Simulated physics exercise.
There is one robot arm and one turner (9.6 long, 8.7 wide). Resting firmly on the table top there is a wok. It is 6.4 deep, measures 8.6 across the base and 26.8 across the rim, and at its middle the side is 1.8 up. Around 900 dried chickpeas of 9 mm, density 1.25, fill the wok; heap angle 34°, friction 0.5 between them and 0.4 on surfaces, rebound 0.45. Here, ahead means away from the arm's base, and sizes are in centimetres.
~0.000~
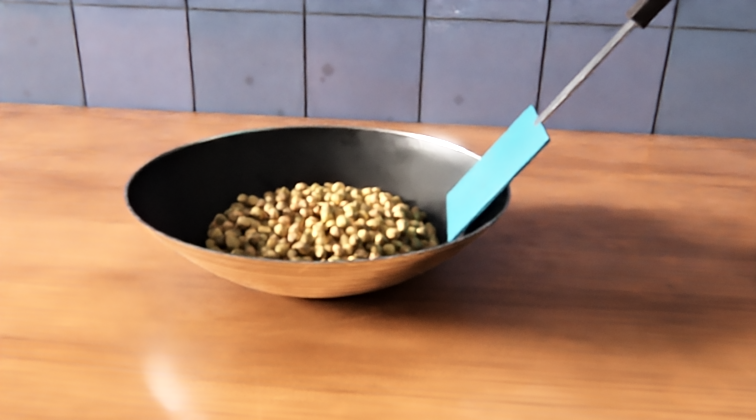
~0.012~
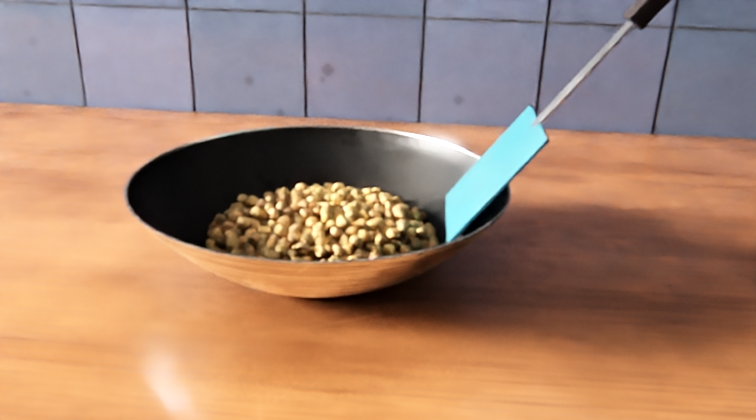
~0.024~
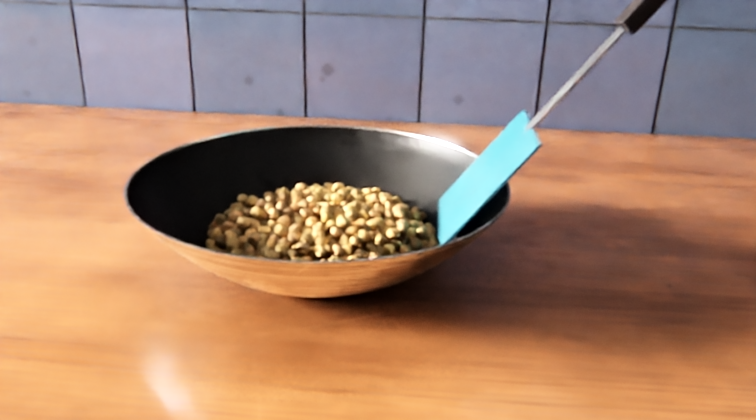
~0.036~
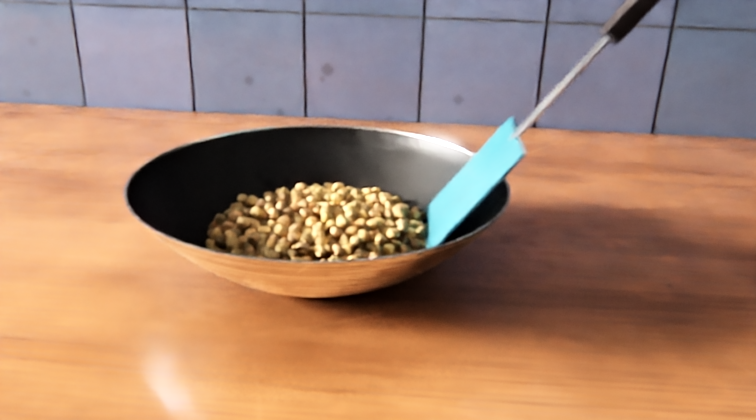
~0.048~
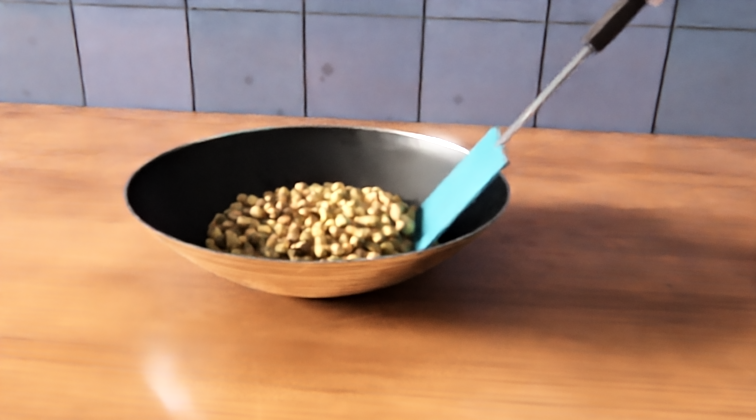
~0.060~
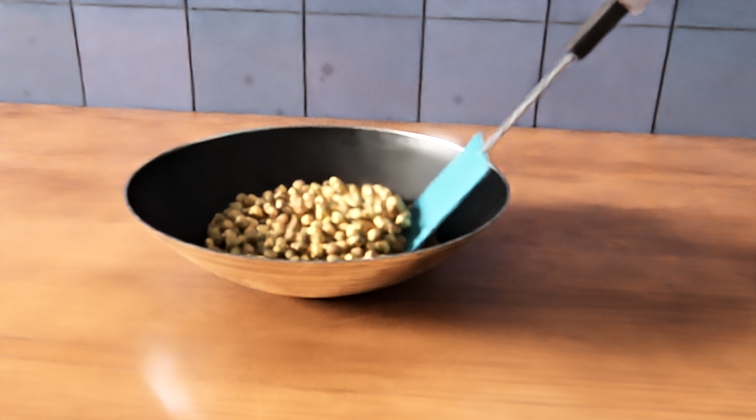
A turquoise turner with a dark handle slides down and to the left inside a wok, its flat blade pressing into the right edge of a heap of pale tan, chickpea-like pieces and nudging them slightly leftward. The dark-lined wok sits still on a glossy brown wooden table top, before a wall of bluish-grey tiles. The view, from slightly above the rim, stays fixed throughout.
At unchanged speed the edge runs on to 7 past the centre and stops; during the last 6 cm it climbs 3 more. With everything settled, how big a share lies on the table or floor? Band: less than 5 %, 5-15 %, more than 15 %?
More than 15 %.
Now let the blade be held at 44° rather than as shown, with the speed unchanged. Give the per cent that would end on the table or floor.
Near 25 %.
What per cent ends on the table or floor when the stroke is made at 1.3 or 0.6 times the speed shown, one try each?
Around 35 per cent, then around 5 per cent, would end on the table or floor.
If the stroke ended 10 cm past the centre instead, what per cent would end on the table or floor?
Then the share is near 40 in a hundred.
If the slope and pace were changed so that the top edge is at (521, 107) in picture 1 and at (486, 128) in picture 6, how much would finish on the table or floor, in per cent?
5 %.
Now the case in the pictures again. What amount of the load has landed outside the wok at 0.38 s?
Around 15 percent.
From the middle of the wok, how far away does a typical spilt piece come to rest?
Roughly 28 cm from the middle.
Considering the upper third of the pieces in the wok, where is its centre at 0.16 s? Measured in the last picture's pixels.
The middle sits at approx. (258, 197).
After 0.11 s, sloping 53°, highest piece 8 above the table; 900 in the wok.
After 0.16 s, sloping 53°, highest piece 9 above the table; 900 in the wok.
After 0.38 s, sloping 53°, highest piece 8 above the table; 687 in the wok, 124 on the table or floor, 89 on the blade or in flight.
After 1.43 s, sloping 53°, highest piece 6 above the table; 687 in the wok, 213 on the table or floor.
In the end, 687 in the wok, 213 on the table or floor. That is 24 % on the table or floor.
